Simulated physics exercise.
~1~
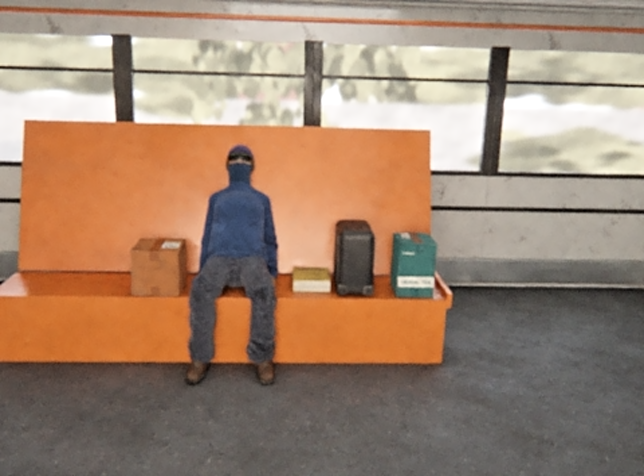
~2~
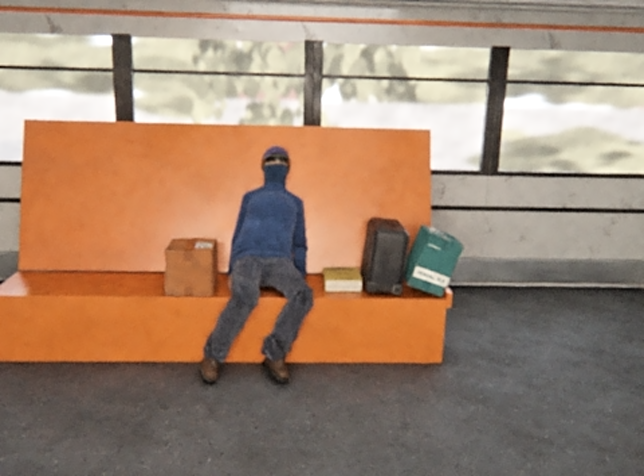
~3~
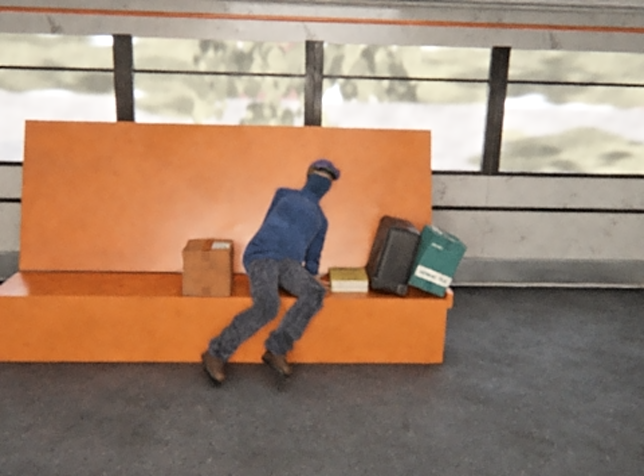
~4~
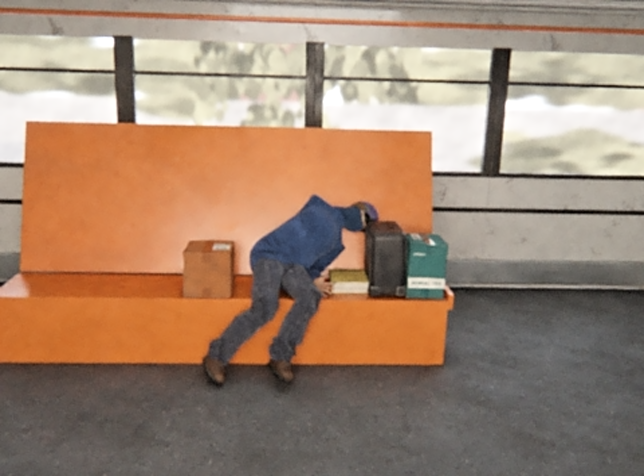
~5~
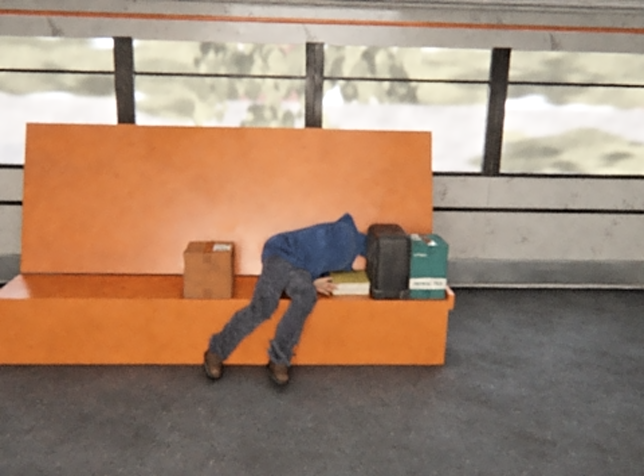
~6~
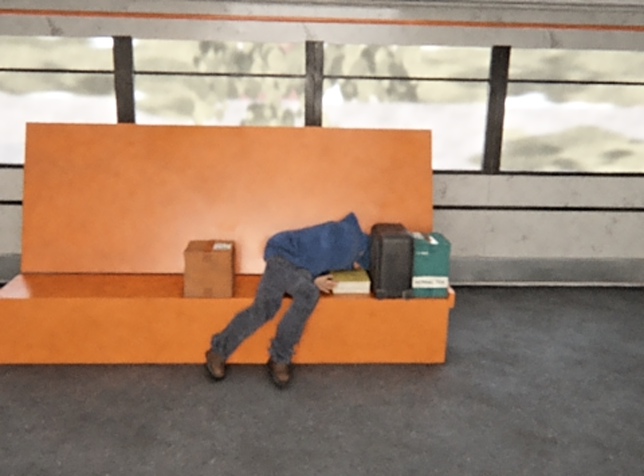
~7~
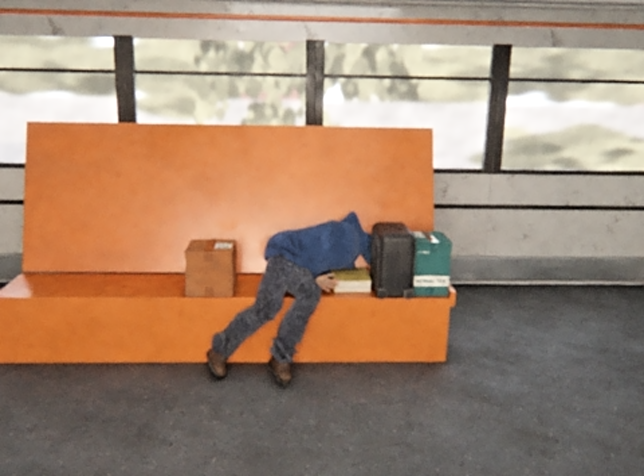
Seated figure in blue sliding right with boxes and a case on an orange bench, then slumping sideways and lying still.
